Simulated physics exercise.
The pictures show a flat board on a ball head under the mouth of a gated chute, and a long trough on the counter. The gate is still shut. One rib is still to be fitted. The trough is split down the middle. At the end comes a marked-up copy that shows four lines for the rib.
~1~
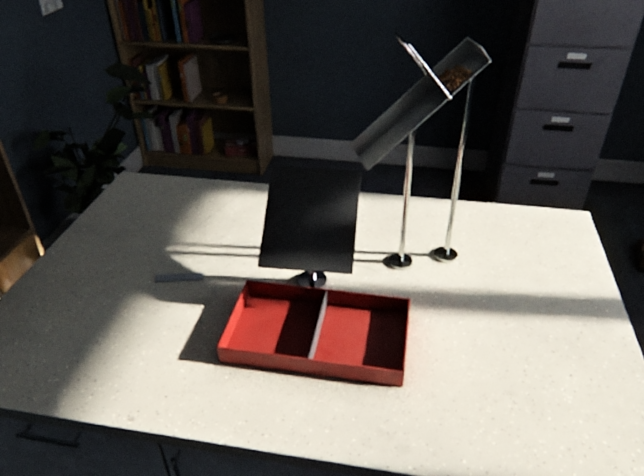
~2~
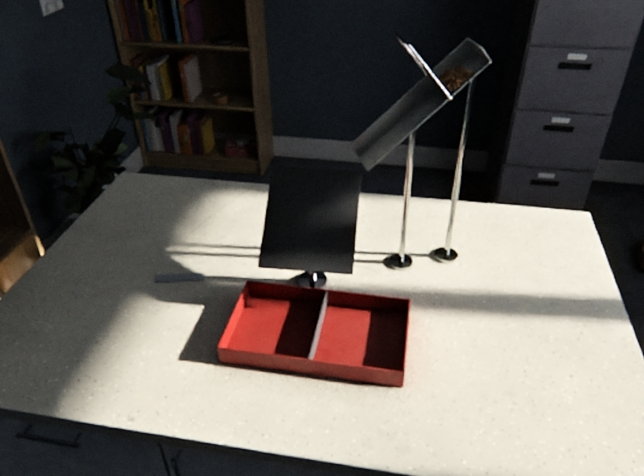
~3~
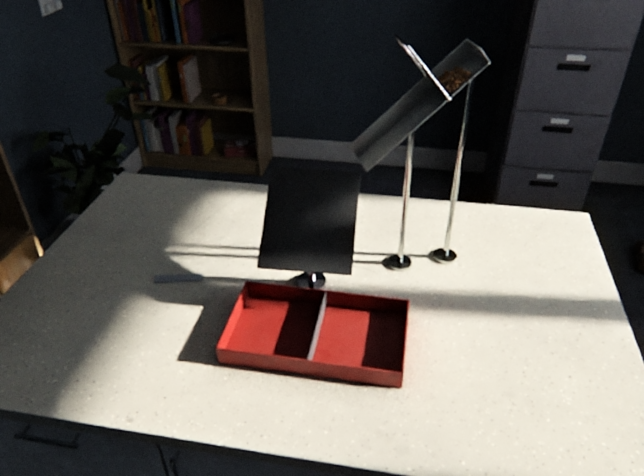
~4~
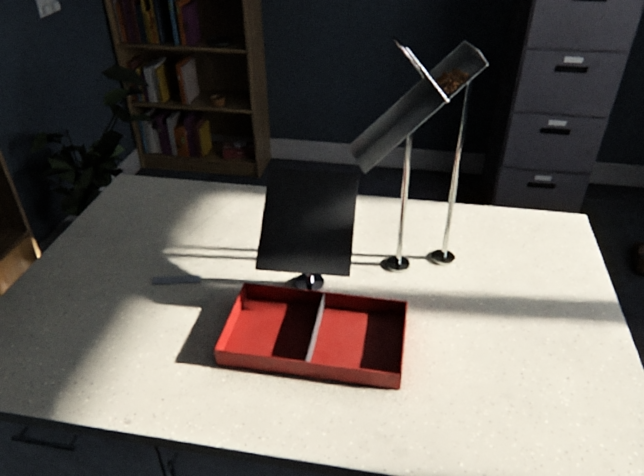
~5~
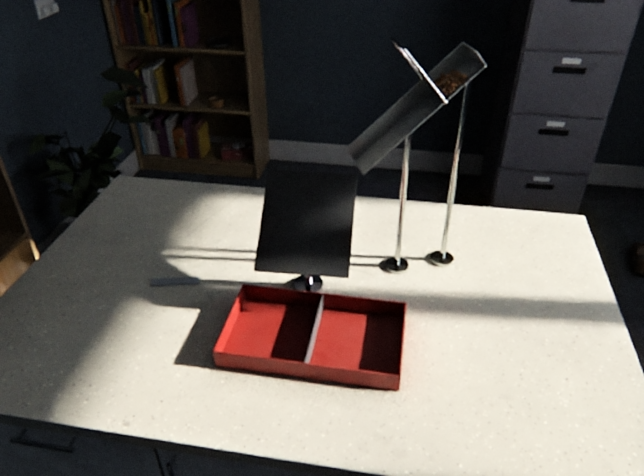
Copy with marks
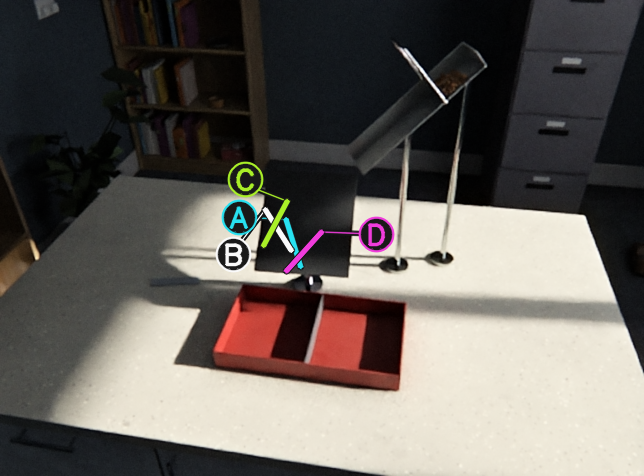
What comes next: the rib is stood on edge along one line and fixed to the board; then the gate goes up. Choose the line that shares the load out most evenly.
It is A.
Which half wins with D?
The left half.
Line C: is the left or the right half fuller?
More lands on the left.
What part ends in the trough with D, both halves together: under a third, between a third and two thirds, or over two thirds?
Line D gives over two thirds.
On the marked copy, line A from (286, 219) to (300, 266); line B from (265, 209) to (291, 250); line C from (287, 201) to (263, 245); line D from (321, 232) to (286, 270).
With A, of what is caught, roughly half in the left half, roughly half in the right.
With B, of what is caught, the larger part in the left half, about a tenth in the right.
With C, of what is caught, every piece in the left half, not one piece in the right.
With D, of what is caught, the larger part in the left half, about a tenth in the right.
